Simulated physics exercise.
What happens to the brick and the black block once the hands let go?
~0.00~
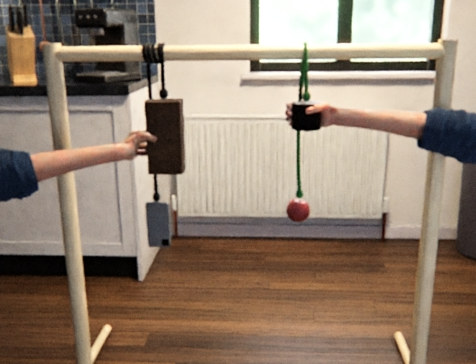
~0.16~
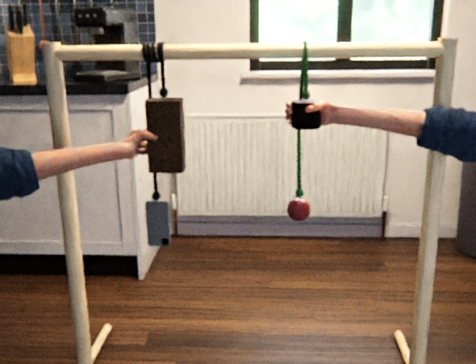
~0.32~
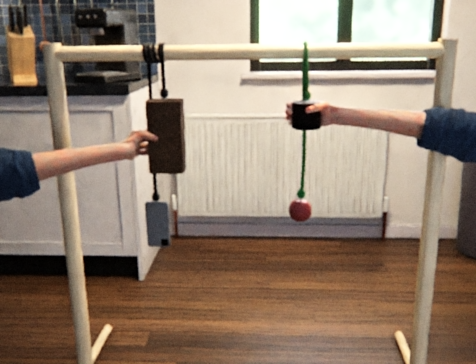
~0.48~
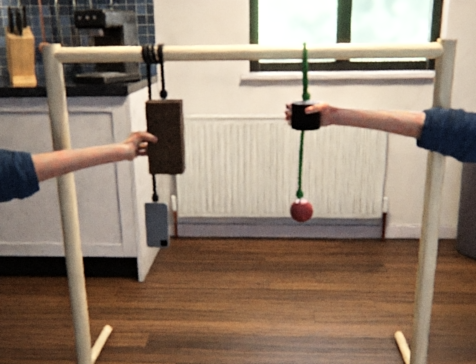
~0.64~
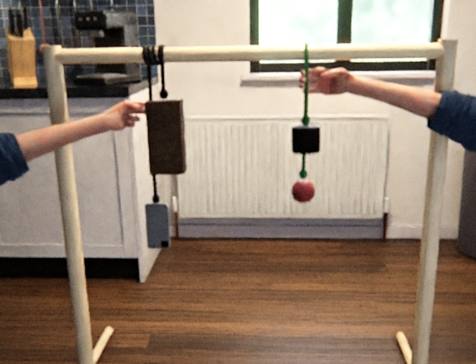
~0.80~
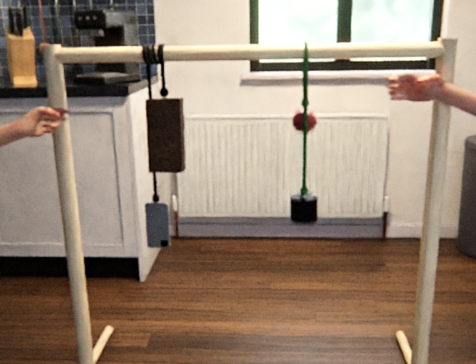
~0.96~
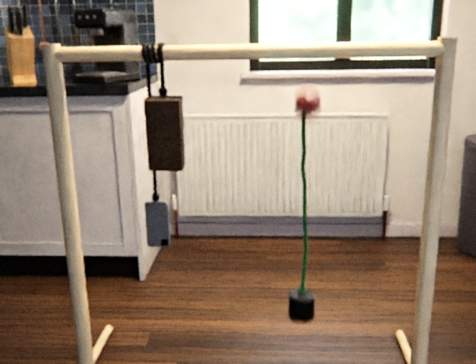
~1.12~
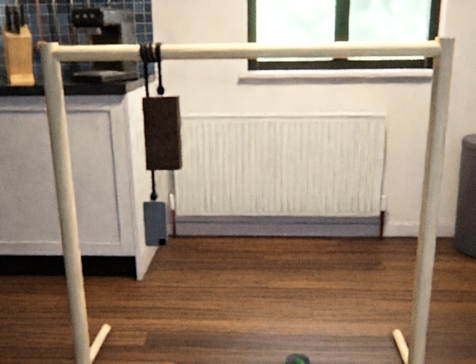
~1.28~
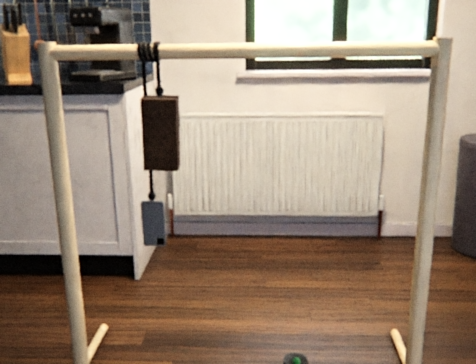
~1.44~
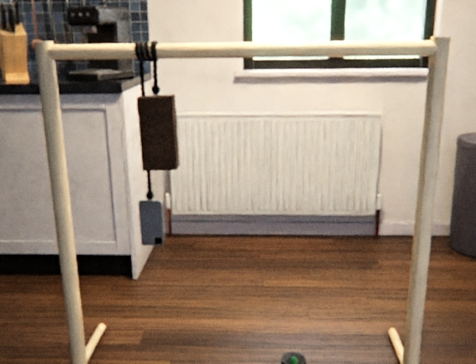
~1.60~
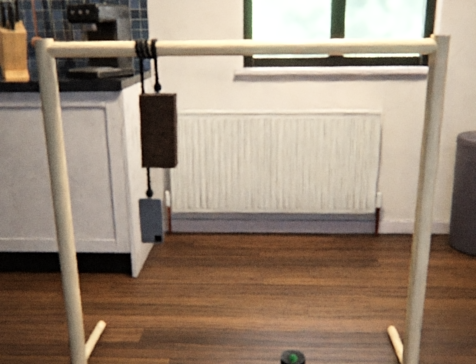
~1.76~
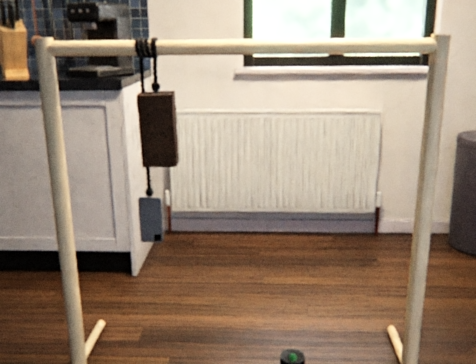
The brick stays hanging from the rail, while the black block drops to the floor.
